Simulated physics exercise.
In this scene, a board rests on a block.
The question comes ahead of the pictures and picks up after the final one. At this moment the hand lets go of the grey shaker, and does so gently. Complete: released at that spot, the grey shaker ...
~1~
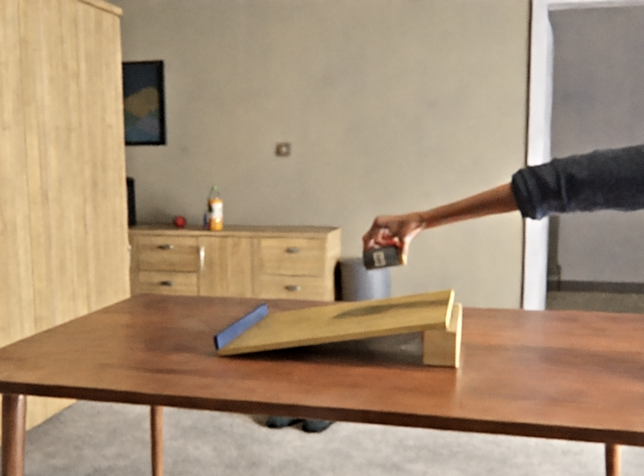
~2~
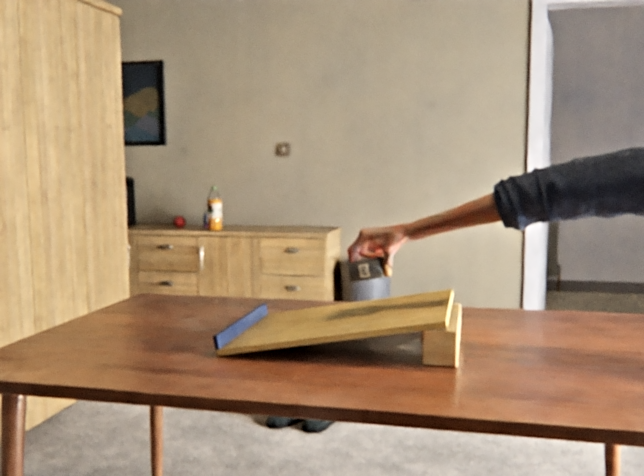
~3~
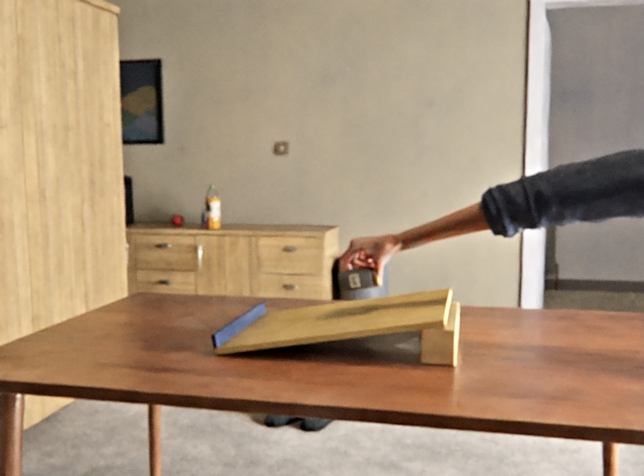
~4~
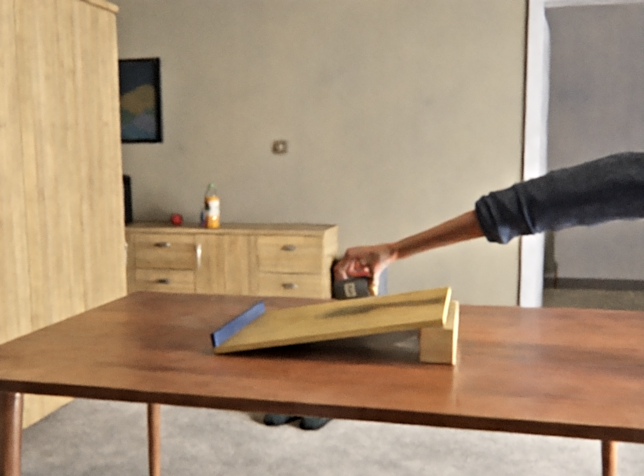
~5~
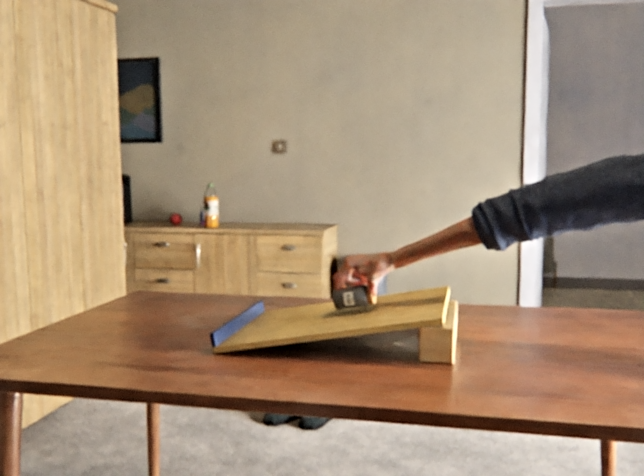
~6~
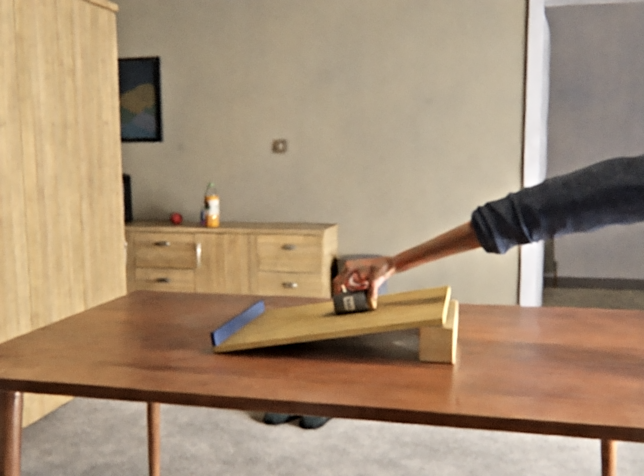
Released at that spot, the grey shaker stays still.
Then, 0.20 s on from there, no change.
Then, 0.40 s on from there, grey shaker resting near (355, 301).
In the end, it is unmoved. At the end, from the last picture's camera, grey shaker near (355, 301). The grey shaker keeps its place.
